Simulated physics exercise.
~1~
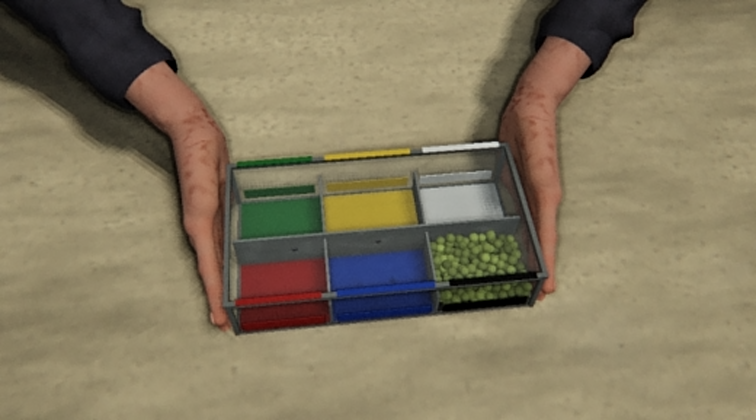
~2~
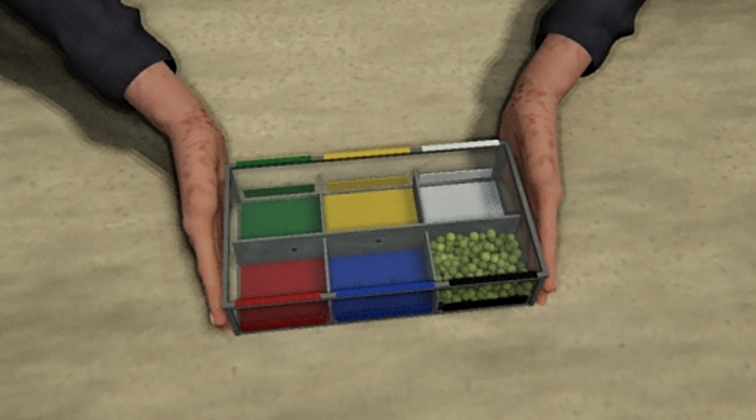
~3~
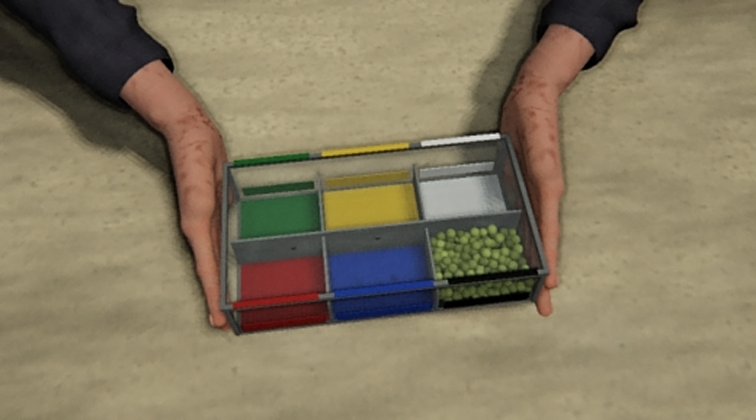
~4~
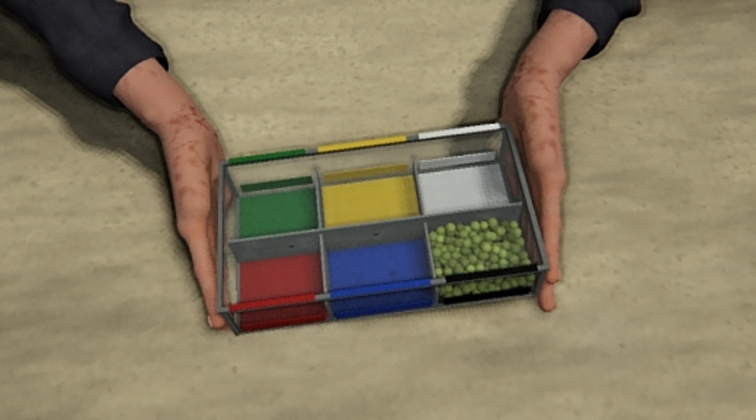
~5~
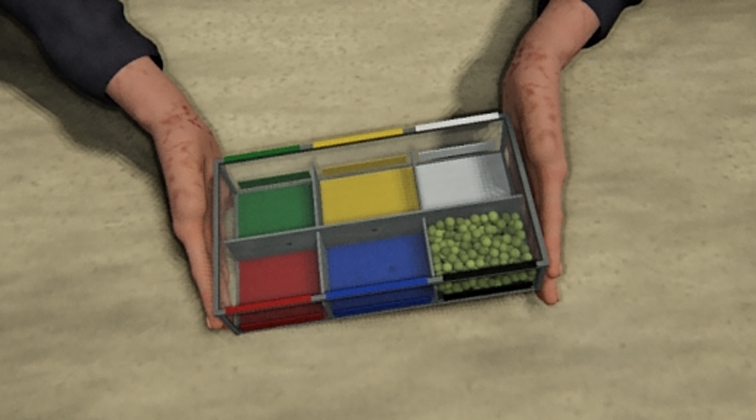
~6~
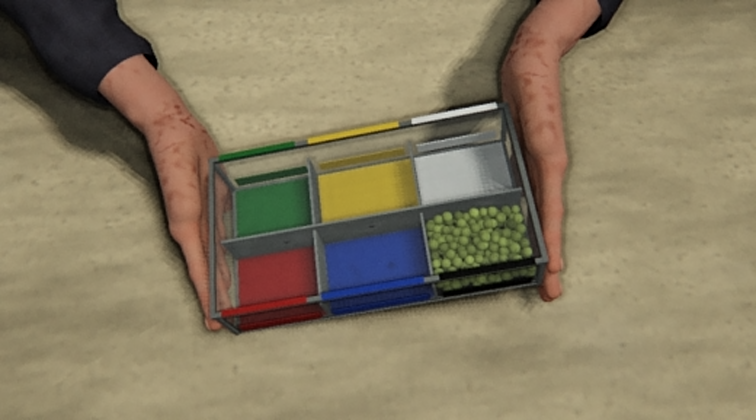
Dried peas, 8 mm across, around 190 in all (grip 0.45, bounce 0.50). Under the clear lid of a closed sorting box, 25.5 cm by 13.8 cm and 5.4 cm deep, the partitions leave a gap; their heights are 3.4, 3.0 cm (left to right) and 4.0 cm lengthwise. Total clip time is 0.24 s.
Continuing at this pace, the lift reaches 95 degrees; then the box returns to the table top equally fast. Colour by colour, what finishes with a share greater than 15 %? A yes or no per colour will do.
Red compartment: Yes. Blue compartment: Yes. Green compartment: No. Yellow compartment: No. White compartment: No. Black compartment: Yes.
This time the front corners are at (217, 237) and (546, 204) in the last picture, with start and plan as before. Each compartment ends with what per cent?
Each compartment ends with this per cent: Red 0, blue 0, green 0, yellow 5, white 25 and black 70.
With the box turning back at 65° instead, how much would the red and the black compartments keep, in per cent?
Then red would end with 0 per cent and black with 75 per cent.
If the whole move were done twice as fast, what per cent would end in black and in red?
In per cent, black gets 45 and red gets 20.
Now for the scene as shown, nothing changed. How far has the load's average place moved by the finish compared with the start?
12.0 cm, roughly.
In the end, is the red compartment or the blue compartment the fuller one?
The red compartment ends up with more.
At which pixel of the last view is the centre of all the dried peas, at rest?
(337, 299) or so.
Then, 1.12 s after the last picture, tilt 95 degrees; red 15 %, blue 20 %, black 65 %.
Then, 1.87 s after the last picture, tilt 43 degrees; red 45 %, blue 30 %, black 25 %.
Then, 2.64 s after the last picture, tilt 0 degrees; red 45 %, blue 30 %, black 25 %.
In the end, red 45 %, blue 30 %, green 0 %, yellow 0 %, white 0 %, black 25 %.
